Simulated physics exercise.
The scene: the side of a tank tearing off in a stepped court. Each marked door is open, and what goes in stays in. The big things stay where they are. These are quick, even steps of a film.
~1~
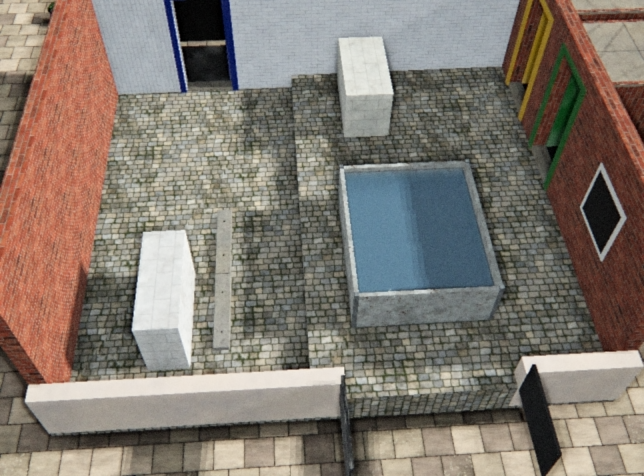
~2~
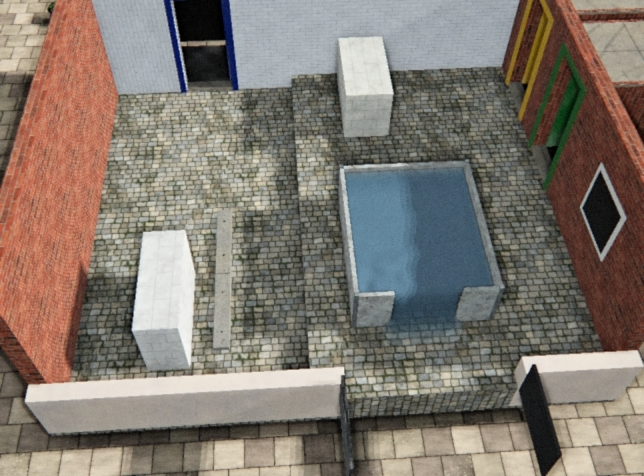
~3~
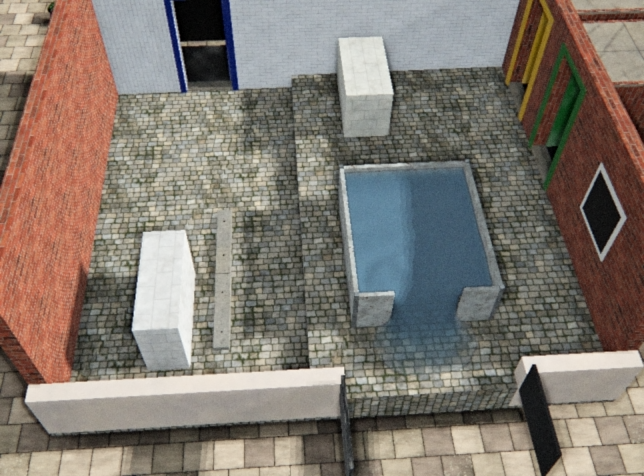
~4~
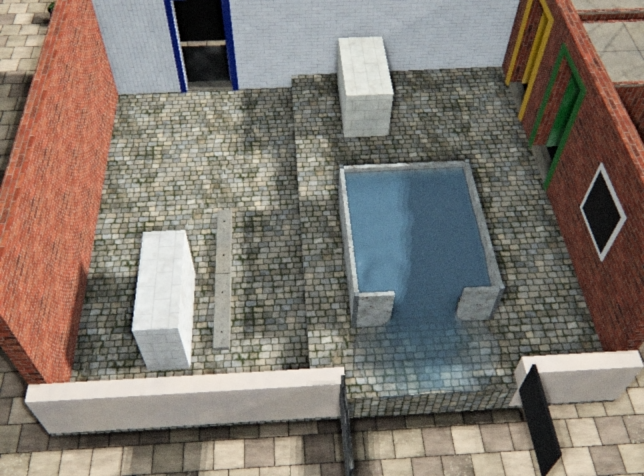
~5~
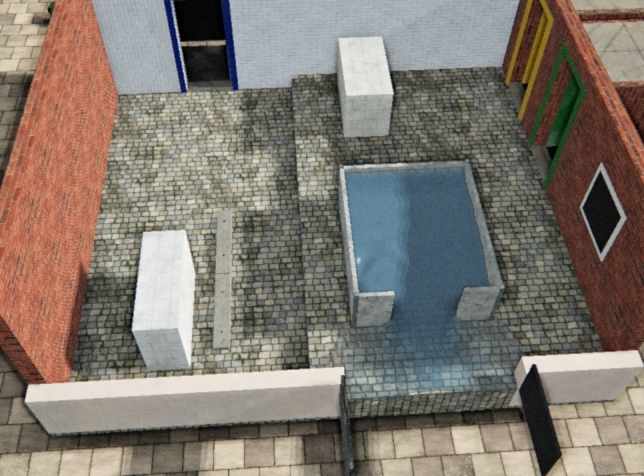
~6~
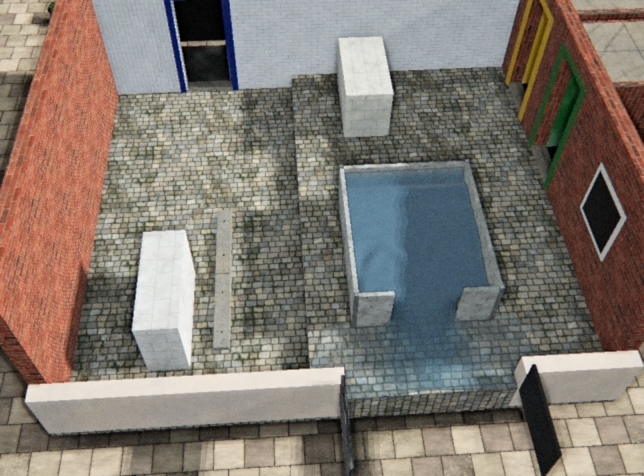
The clip shows a water-filled tank in a brick-walled stone court; a gap opens in its near side, and water pours out through it, spreading forward across the paving toward the viewer while the surrounding blocks stay still.
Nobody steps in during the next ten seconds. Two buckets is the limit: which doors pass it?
The blue door admits no more than that; the green door admits no more than that; the yellow door admits no more than that.
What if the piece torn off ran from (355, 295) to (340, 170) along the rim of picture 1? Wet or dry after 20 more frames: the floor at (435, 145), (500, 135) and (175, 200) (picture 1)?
One after the other: Dry, free of water, covered.
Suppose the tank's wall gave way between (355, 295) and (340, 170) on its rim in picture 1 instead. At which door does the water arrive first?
That is the blue one.
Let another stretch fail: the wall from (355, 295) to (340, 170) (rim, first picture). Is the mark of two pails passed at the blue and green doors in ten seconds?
One by one: Blue door floods, green door holds.
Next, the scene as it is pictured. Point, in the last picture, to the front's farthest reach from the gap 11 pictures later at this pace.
Close to (171, 402).
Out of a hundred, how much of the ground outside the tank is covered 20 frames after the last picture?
About 10 per cent.
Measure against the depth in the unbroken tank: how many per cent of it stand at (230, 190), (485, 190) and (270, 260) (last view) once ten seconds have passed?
Roughly 0, 2 and 0 per cent, in turn.
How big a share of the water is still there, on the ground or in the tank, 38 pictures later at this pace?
Roughly 36 per cent.
A moment on, water covers 5 % of the floor; the blue door not reached, the green door not reached, the yellow door not reached.
Next, water covers 10 % of the floor; the blue door not reached, the green door not reached, the yellow door not reached.
Then, water covers 10 % of the floor; the blue door not reached, the green door not reached, the yellow door not reached.
Later, water covers 10 % of the floor; the blue door not reached, the green door not reached, the yellow door not reached.
In the end, water covers 10 % of the floor; the blue door not reached, the green door not reached, the yellow door not reached.
